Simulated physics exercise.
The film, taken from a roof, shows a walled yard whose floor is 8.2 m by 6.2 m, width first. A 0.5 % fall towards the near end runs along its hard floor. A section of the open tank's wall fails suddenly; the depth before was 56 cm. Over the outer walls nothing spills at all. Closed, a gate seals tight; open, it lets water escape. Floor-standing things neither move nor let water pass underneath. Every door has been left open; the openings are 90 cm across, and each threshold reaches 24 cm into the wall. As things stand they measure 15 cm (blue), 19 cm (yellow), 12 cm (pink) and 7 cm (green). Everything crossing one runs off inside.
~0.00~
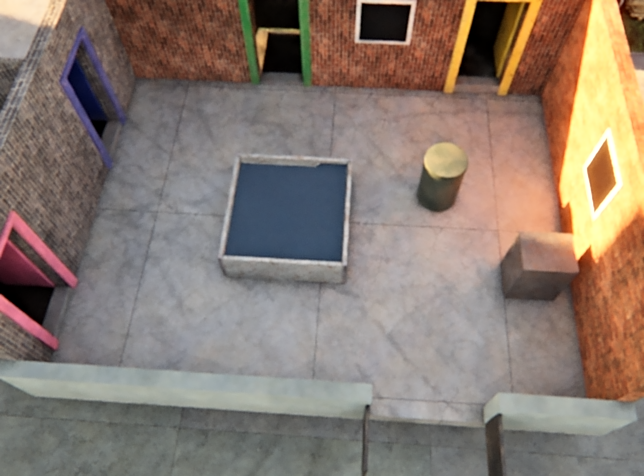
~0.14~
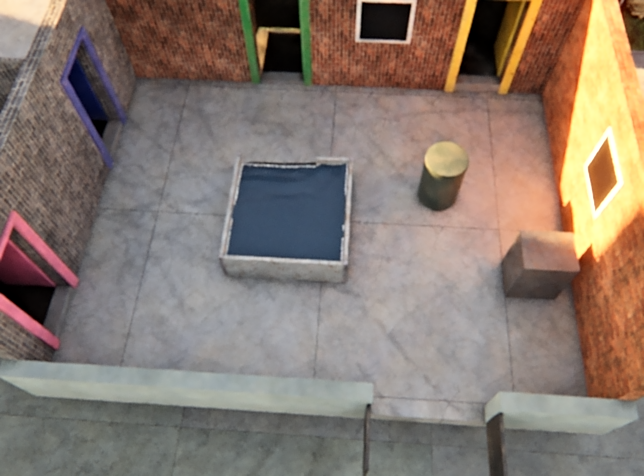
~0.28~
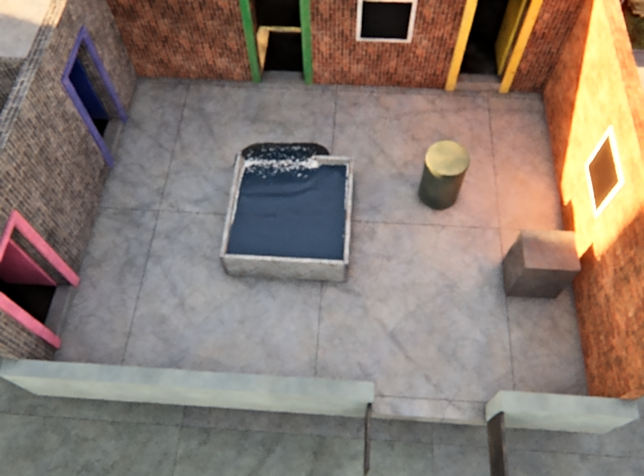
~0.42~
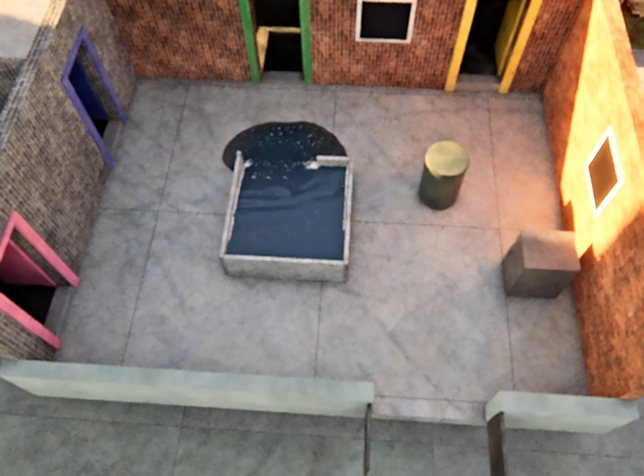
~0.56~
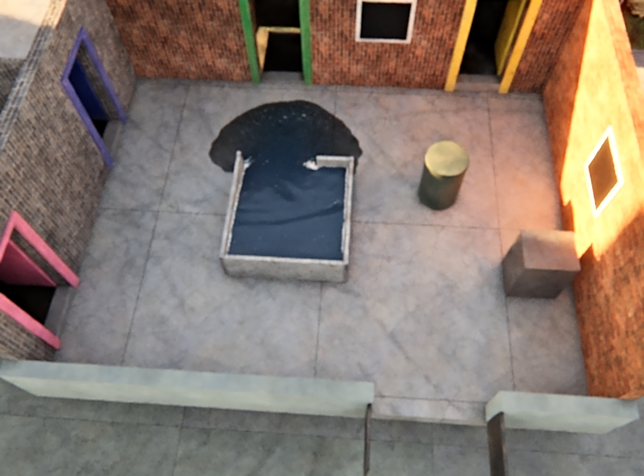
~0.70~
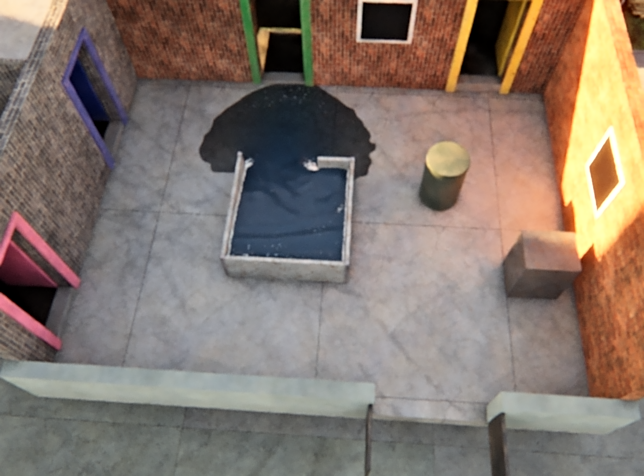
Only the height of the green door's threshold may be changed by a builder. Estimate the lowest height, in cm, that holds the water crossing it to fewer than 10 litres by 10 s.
My estimate is 27 cm.
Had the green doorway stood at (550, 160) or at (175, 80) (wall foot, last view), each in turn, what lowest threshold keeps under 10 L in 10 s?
About 7.5 cm for the first and 17 cm for the second.
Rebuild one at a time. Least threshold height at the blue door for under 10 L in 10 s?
Door blue, min height approx. 6.5 cm.
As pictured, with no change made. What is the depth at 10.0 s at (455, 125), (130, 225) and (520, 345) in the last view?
Approx. 2 / 3 / 1 cm.
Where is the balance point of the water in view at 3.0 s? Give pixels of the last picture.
Centre of mass: About (281, 158) px.
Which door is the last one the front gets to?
I'd say the pink one.
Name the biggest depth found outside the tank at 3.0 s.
Roughly 26 cm.
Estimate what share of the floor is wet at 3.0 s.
Wet: Close to 30 %.
After 1.4 s water covers 15 % of the floor, deepest (30 cm) near (266, 173); 7 cm at the green door, 65 litres in over its 7 cm threshold.
After 3.0 s water covers 30 % of the floor, deepest (26 cm) near (138, 80); 20 cm at the green door, 266 litres in over its 7 cm threshold.
After 10.0 s water covers 85 % of the floor, deepest (8 cm) near (50, 376); 5 cm at the green door, 361 litres in over its 7 cm threshold.
At the green door as built, the water arrived by 0.7 s and peaked near 24 cm at 2.6 s.
With a threshold of 24 cm, 30 litres would have come in within the 10 s; with 32.5 cm, 0 litres. So under 10 litres takes about 27 cm.
